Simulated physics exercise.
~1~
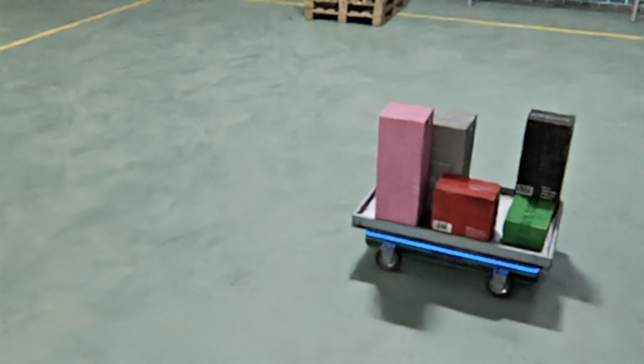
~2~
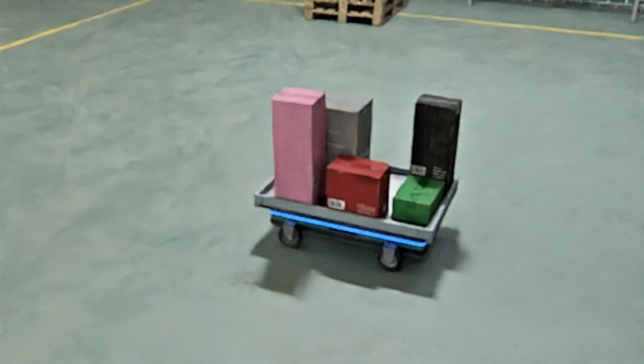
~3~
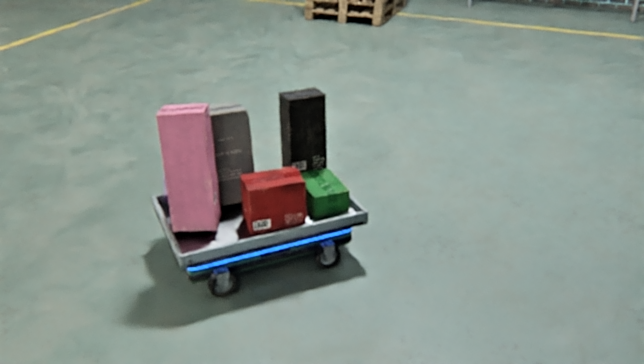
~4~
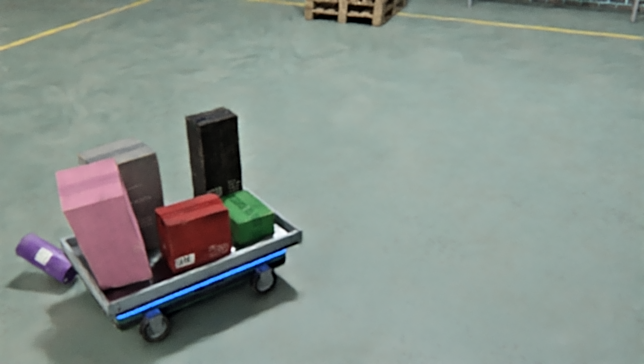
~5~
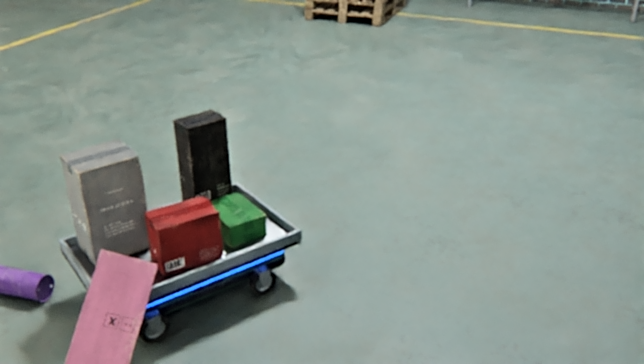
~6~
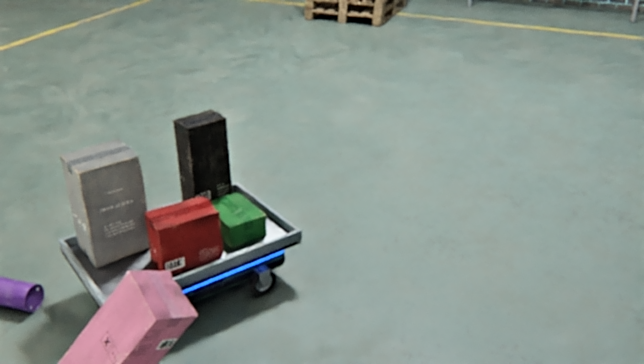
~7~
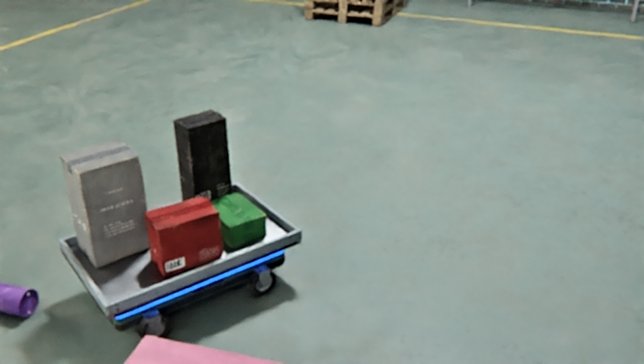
The clip opens with a low wheeled cart carrying pink, grey, red, green and black boxes across a green warehouse floor. It rolls left and swings round as it travels, and the pink and grey boxes begin to lean. As the cart comes toward a stop at the lower left, a purple canister appears on its side on the floor beyond the deck, while the pink box tilts further. The pink box then topples over the near edge and tumbles to the floor as the canister rolls left. Finally, the pink box lies on its side in front of the halted cart, which still holds the grey, red, green and black boxes.
